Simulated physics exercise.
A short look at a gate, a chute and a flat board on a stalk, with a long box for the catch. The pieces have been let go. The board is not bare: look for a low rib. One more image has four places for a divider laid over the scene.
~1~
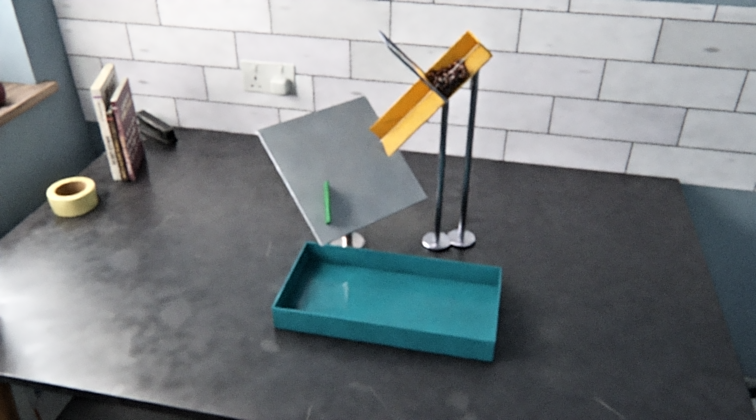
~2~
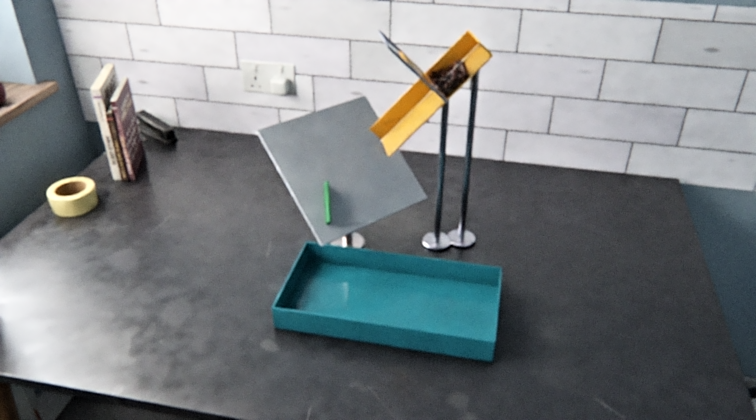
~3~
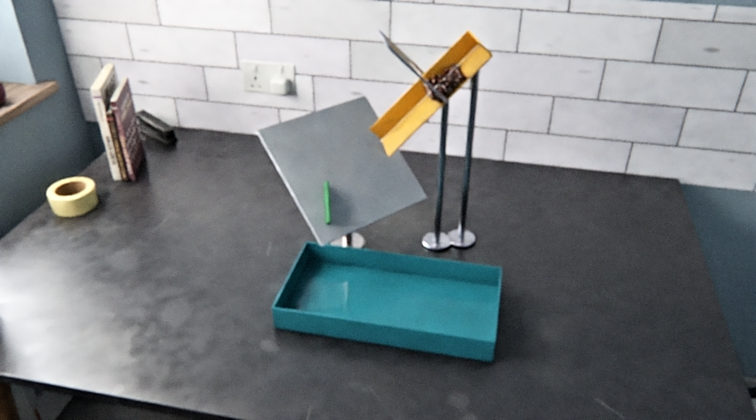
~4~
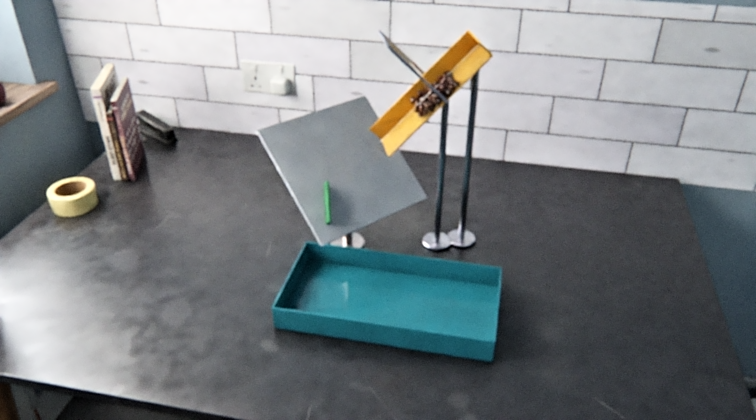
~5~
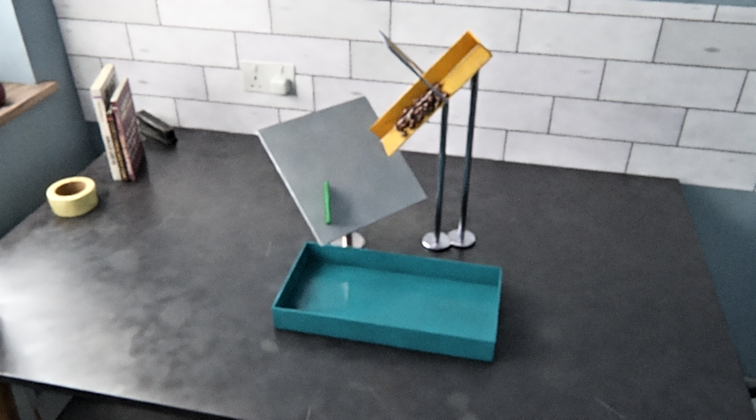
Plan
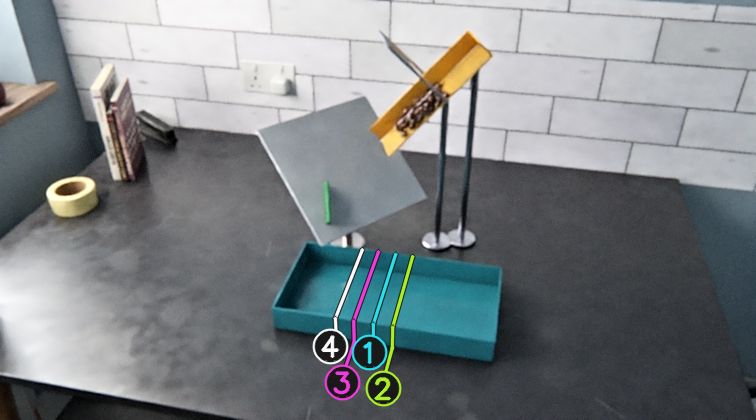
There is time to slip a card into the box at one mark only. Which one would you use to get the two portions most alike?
Line 3 does it best.
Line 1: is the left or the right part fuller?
The left side.
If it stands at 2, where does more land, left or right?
More lands on the left.
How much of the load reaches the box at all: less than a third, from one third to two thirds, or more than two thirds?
It is more than two thirds.
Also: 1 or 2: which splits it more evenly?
That would be 1.
On the marked copy, line 1 crosses the front rim at (373, 323); line 2 crosses the front rim at (392, 326); line 3 crosses the front rim at (353, 320); line 4 crosses the front rim at (335, 317).
If 1 is chosen, of what is caught, the bulk on the left of the divider, close to a quarter on the right.
If 2 is chosen, of what is caught, all but a few on the left of the divider, a small share on the right.
If 3 is chosen, of what is caught, close to half on the left of the divider, close to half on the right.
If 4 is chosen, of what is caught, a small share on the left of the divider, the bulk on the right.
